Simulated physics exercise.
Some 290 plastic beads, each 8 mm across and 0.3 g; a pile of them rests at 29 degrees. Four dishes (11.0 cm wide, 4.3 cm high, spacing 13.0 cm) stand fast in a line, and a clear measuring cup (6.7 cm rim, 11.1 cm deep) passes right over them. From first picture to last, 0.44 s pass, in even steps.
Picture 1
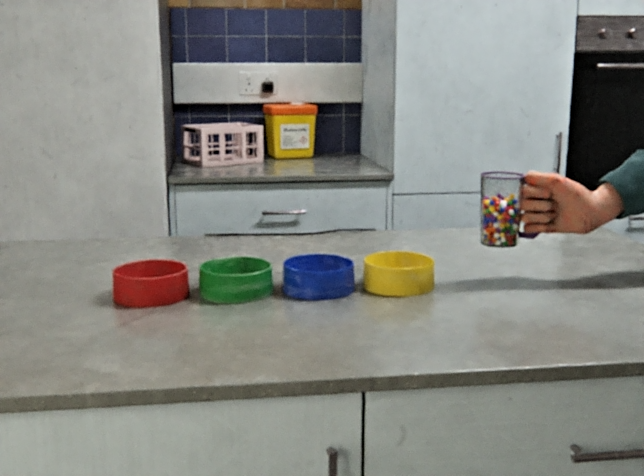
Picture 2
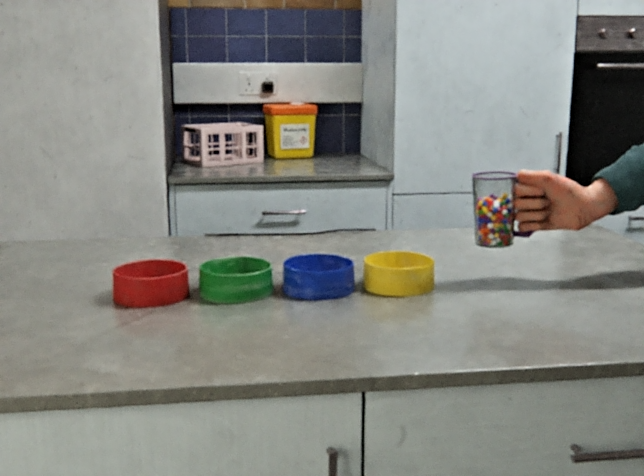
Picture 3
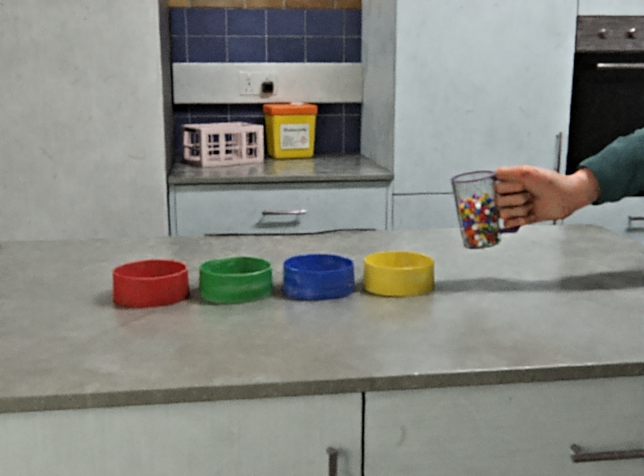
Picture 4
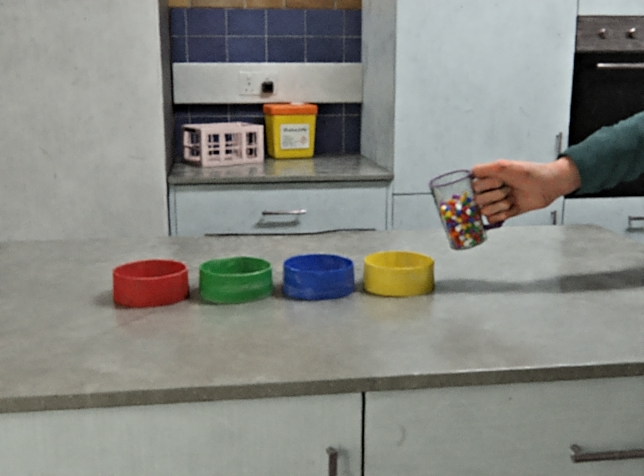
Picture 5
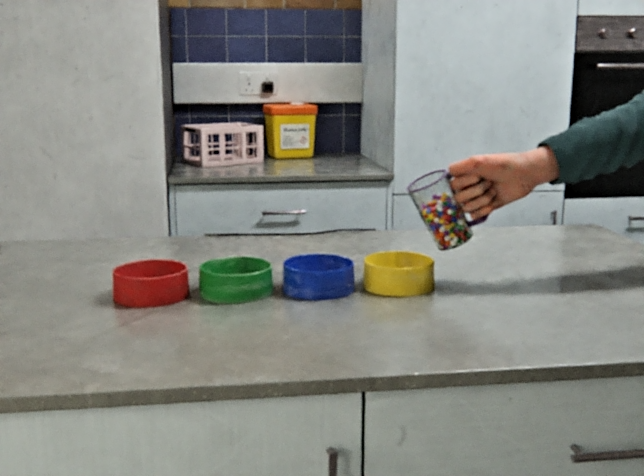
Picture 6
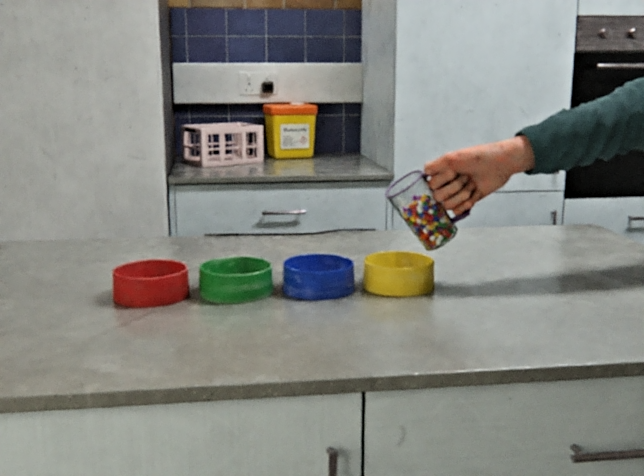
A hand in a dark green sleeve holds a clear cup of multicoloured beads above a grey kitchen counter, seen from the front by a still camera. Red, green, blue and yellow dishes stand in a row from left to right, with pale cabinets behind. The arm carries the cup leftward from the right, tilting it steadily toward the left until its lip is above the yellow dish.
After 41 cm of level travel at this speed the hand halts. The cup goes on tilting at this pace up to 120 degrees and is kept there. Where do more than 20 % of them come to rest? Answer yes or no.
Red dish: No; blue dish: No; green dish: Yes; yellow dish: No; on the counter: Yes.
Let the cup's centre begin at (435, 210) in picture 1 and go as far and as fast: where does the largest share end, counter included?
The winner: Red.
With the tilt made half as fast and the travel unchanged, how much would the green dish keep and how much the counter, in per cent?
Green 60; counter 40.
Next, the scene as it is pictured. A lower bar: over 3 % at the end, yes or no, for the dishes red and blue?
Red yes, blue no.
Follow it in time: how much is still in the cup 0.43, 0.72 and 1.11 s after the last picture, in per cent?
About 100, 100, 5.
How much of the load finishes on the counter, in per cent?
About 40 per cent.
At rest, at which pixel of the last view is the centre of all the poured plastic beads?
At about (209, 288).
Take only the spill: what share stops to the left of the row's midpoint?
About 100 per cent.
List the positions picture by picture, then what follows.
In the first frame, cup at (501, 209), tilt 0 degrees, lip at (483, 176), moved 0.0 cm; middle of the pieces at (502, 223); yellow dish at (399, 260); blue dish at (319, 263); green dish at (236, 266); red dish at (150, 269).
In the second frame, cup at (494, 210), tilt 3 degrees, lip at (474, 177), moved 1.1 cm; middle of the pieces at (496, 223).
In the third frame, cup at (477, 210), tilt 11 degrees, lip at (453, 181), moved 3.9 cm; middle of the pieces at (481, 223).
In the fourth frame, cup at (459, 211), tilt 19 degrees, lip at (430, 185), moved 7.0 cm; middle of the pieces at (464, 223).
In the fifth frame, cup at (441, 211), tilt 27 degrees, lip at (408, 191), moved 9.9 cm; middle of the pieces at (448, 223).
In the sixth frame, cup at (423, 212), tilt 35 degrees, lip at (387, 196), moved 13.0 cm; middle of the pieces at (432, 222); yellow dish at (399, 260); blue dish at (319, 263); green dish at (236, 266); red dish at (150, 269).
Then, 0.43 s after the last picture, tilt 76 degrees; cup holds 100 %.
Then, 0.72 s after the last picture, tilt 103 degrees; cup holds 100 %.
Then, 1.11 s after the last picture, tilt 120 degrees; cup holds 5 %, red 10 %, green 45 %.
In the end, red 10 %, blue 0 %, green 50 %, yellow 0 %, counter 40 %.
